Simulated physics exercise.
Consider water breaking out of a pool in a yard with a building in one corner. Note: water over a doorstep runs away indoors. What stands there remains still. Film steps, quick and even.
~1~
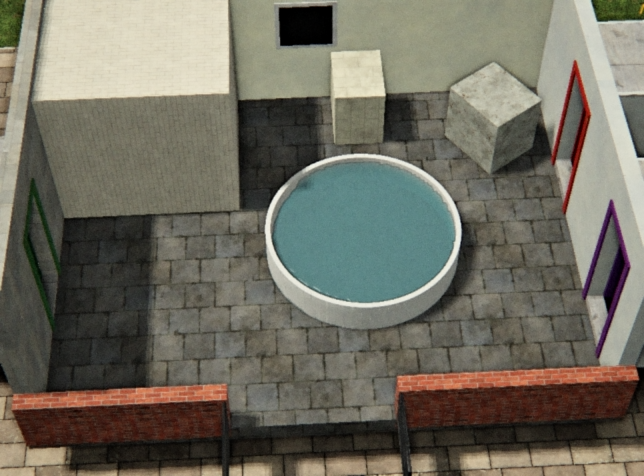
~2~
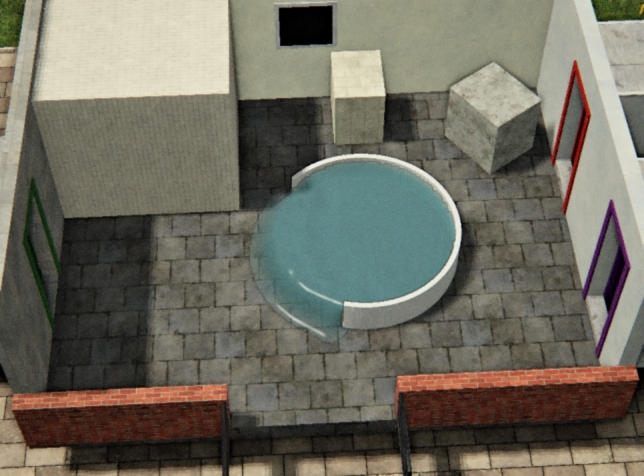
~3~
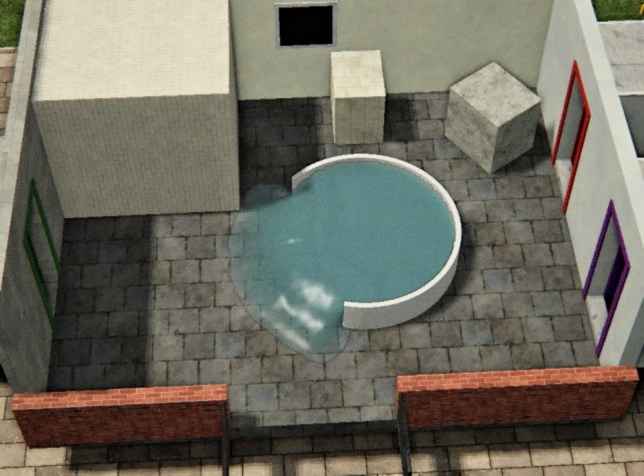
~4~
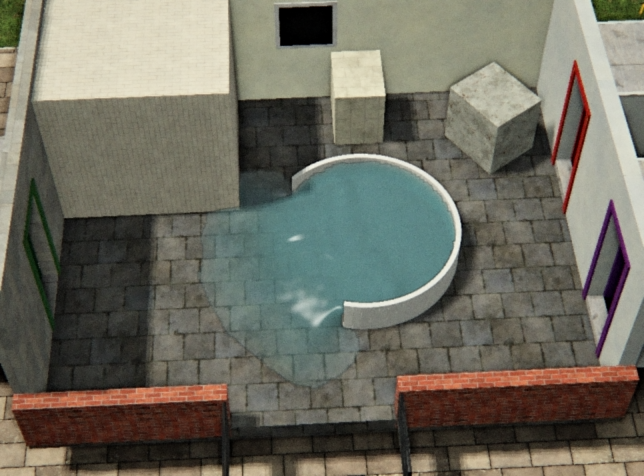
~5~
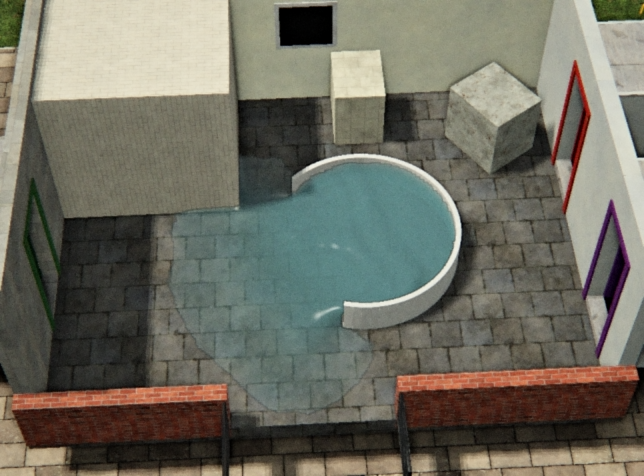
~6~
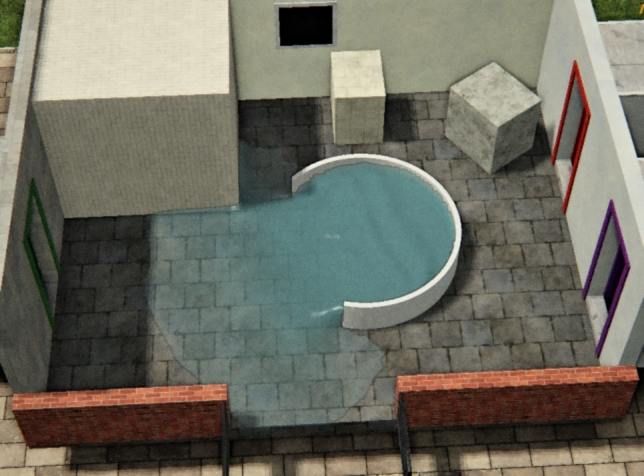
In a walled yard, water breaks out of a round pool's left side and spreads across the paving.
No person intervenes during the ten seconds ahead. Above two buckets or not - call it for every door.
Purple door: Not above two buckets; red door: Not above two buckets; green door: Above two buckets.
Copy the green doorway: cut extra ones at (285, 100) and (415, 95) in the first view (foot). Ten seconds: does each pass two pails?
Results, in sequence: Gets past it and doesn't reach it.
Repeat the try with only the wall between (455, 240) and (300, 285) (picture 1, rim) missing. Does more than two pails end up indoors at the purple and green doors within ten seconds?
Well, the purple one crosses the threshold, and the green one comes up short too.
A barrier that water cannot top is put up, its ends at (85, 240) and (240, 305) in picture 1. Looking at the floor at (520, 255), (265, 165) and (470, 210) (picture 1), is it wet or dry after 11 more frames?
Untouched, soaked, untouched.
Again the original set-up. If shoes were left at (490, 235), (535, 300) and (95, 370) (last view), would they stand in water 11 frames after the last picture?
Lab note, in the order given: Unwetted, unwetted, wet through.
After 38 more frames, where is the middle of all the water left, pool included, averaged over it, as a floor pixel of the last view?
(207, 288).
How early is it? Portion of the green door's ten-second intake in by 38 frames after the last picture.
Close to 80 out of every hundred.
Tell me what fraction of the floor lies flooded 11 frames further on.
About 50 per cent.
A moment on, water covers 45 % of the floor; the purple door not reached, the red door not reached, the green door wet at the sill, nothing in.
Next, water covers 50 % of the floor; the purple door not reached, the red door not reached, the green door over two buckets in.
Then, water covers 50 % of the floor; the purple door not reached, the red door not reached, the green door far over two buckets in.
Later, water covers 55 % of the floor; the purple door not reached, the red door not reached, the green door far over two buckets in.
In the end, water covers 70 % of the floor; the purple door wet at the sill, nothing in, the red door not reached, the green door far over two buckets in.
